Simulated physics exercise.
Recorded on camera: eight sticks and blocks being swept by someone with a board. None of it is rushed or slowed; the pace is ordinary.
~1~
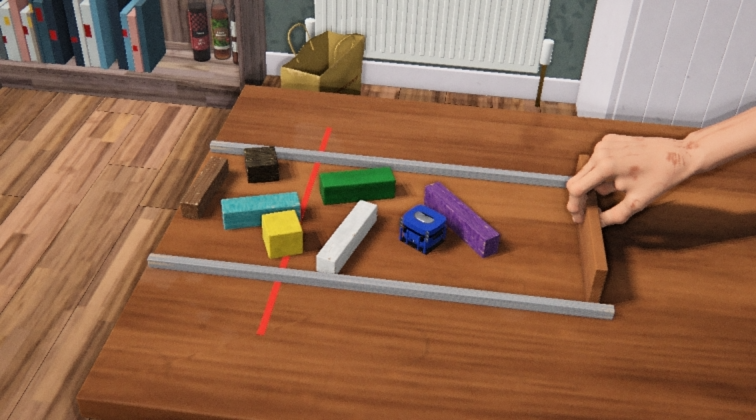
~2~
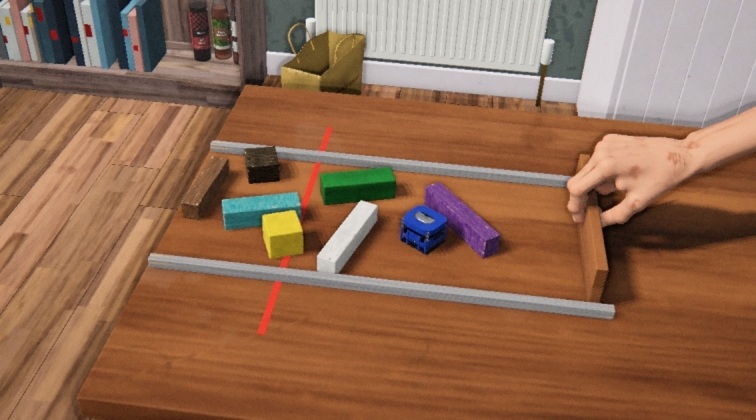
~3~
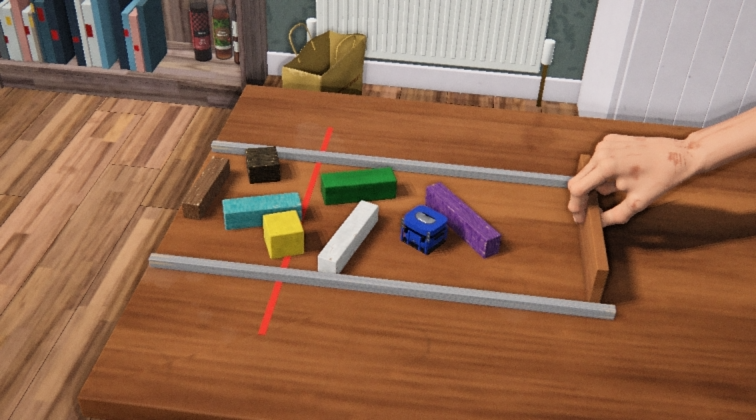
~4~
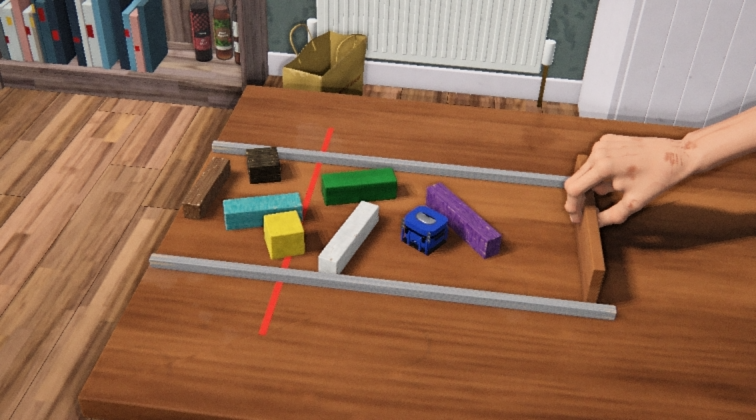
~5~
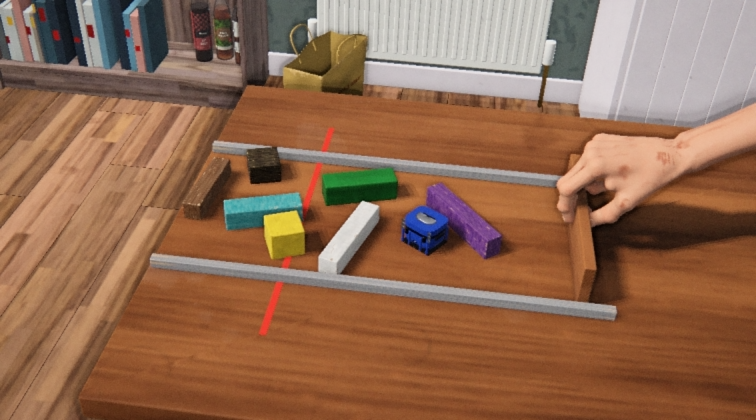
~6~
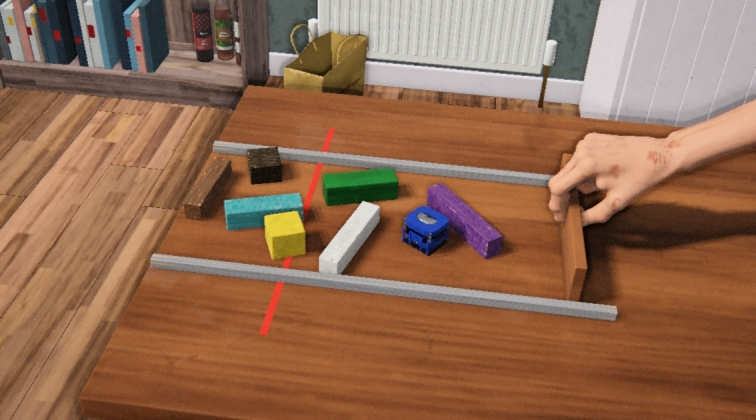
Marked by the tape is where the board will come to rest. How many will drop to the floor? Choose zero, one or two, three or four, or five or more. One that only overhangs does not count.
Zero.
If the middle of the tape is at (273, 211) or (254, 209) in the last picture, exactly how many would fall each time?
The first gives 2 and the second gives 3.
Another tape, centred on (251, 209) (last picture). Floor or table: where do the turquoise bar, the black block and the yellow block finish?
The turquoise bar is lost; the black block does not fall; the yellow block comes down.
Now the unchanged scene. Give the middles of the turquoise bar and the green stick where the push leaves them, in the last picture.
Listed in order, first is (190, 207) and the other is (257, 179).
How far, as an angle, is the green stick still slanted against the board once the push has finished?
The angle comes out near 70 degrees.
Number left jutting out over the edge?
Expected count: 2.
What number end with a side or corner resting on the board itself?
My count gives 1.
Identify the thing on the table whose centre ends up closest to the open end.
Brown bar.
Soon after, none off yet; brown bar at rest near (209, 187); black block at rest near (265, 165); turquoise bar at rest near (264, 212).
Then, none off yet; brown bar moving near (200, 186); black block at rest near (265, 165); turquoise bar moved a little near (226, 208).
At rest, the number that fall off is zero.
